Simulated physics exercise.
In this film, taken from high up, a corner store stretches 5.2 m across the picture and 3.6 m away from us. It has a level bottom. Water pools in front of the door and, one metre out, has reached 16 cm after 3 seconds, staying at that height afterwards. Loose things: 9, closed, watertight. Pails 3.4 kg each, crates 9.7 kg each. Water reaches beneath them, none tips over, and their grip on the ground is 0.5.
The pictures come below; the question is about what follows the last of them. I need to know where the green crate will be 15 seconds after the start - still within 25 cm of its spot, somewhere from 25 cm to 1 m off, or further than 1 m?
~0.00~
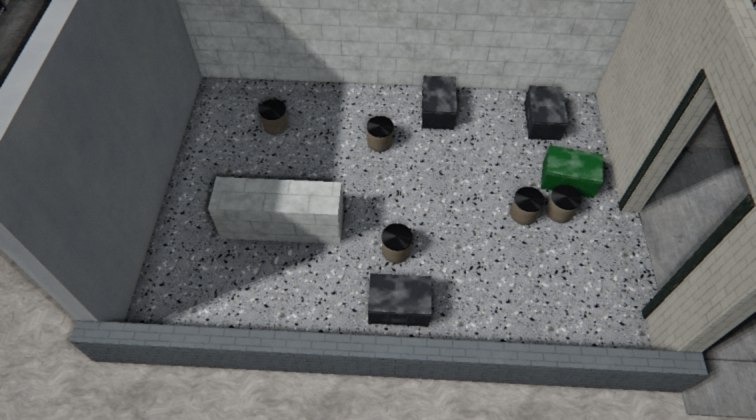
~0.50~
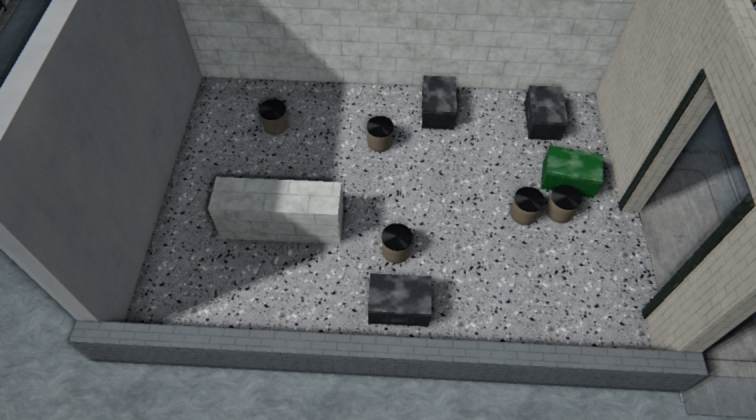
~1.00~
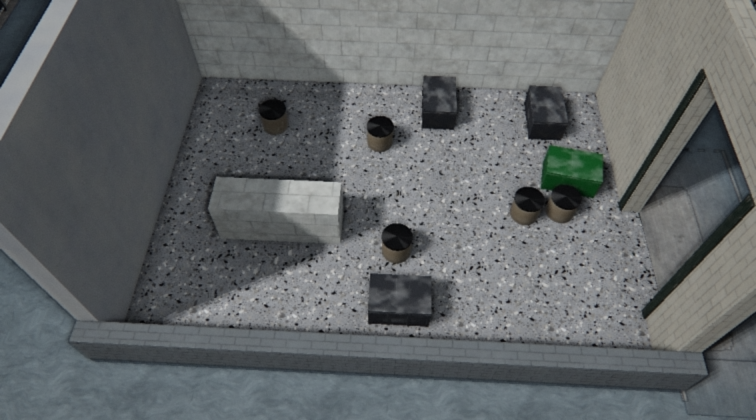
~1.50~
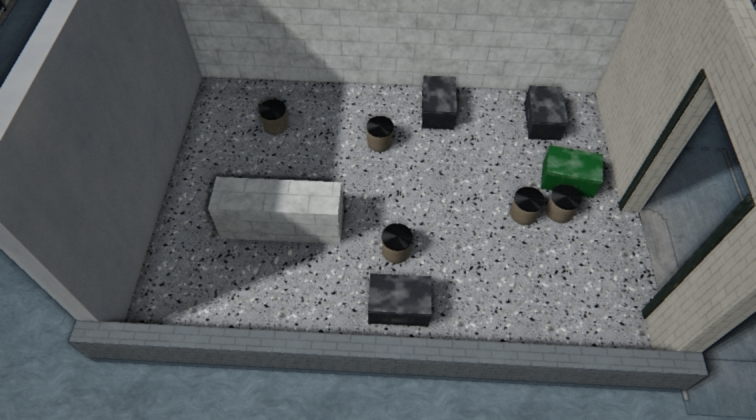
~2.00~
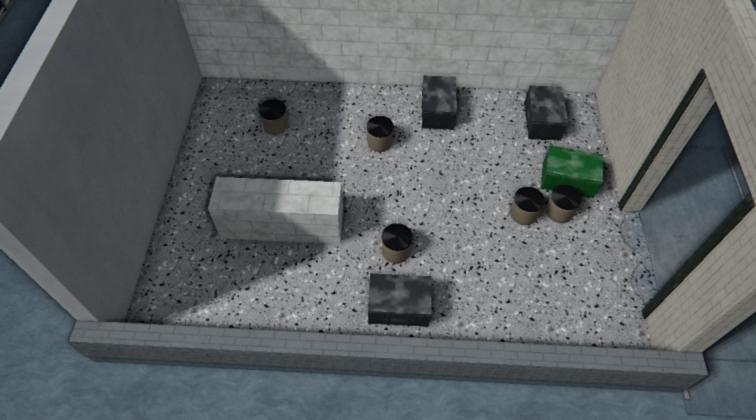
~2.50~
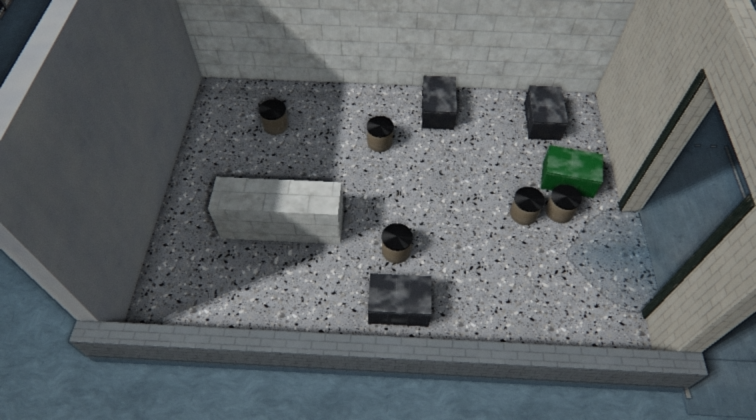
Still within 25 cm.
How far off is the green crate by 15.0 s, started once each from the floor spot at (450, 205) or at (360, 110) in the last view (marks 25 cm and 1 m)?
In turn: It goes a long way; it goes a long way.
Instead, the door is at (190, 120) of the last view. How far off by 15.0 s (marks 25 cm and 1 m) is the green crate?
Result for the green crate - displaced a long way.
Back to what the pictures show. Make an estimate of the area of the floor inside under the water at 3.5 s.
Roughly 2.5 m2 of it is wet.
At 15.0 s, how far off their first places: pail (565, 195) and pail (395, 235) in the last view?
80 cm, 250 cm.
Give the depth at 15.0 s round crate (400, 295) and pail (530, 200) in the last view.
I'd estimate 10 cm for the first and 5 cm for the second.
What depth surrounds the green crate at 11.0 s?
I'd say around 3 cm.
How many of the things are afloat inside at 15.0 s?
My tally comes to 9.
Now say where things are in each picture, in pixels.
In the first picture, the green crate at (575, 163), on the bottom; water covers 0.0 m2; 0 of 9 have shifted.
In the second picture, the green crate at (575, 163), on the bottom; water covers 0.0 m2; 0 of 9 have shifted.
In the third picture, the green crate at (575, 163), on the bottom; 0.0 m2 under water; 0 of 9 have shifted.
In the fourth picture, the green crate at (575, 163) rests on the ground; water covers 0.0 m2; 0 of 9 have shifted.
In the fifth picture, the green crate at (575, 163) rests on the ground; 0.0 m2 under water; 0 of 9 have shifted.
In the sixth picture, the green crate at (575, 163) rests on the ground; 0.5 m2 under water; 0 of 9 have shifted.
After 3.5 s the green crate is near (575, 163), 0.0 m from its start, aground; 0 afloat.
After 6.8 s the green crate is near (575, 163), 0.0 m from its start, aground; 0 afloat.
After 11.0 s the green crate is near (575, 163), 0.0 m from its start, aground; 4 afloat.
After 15.0 s the green crate is near (581, 159), 0.1 m from its start, afloat; 9 afloat.
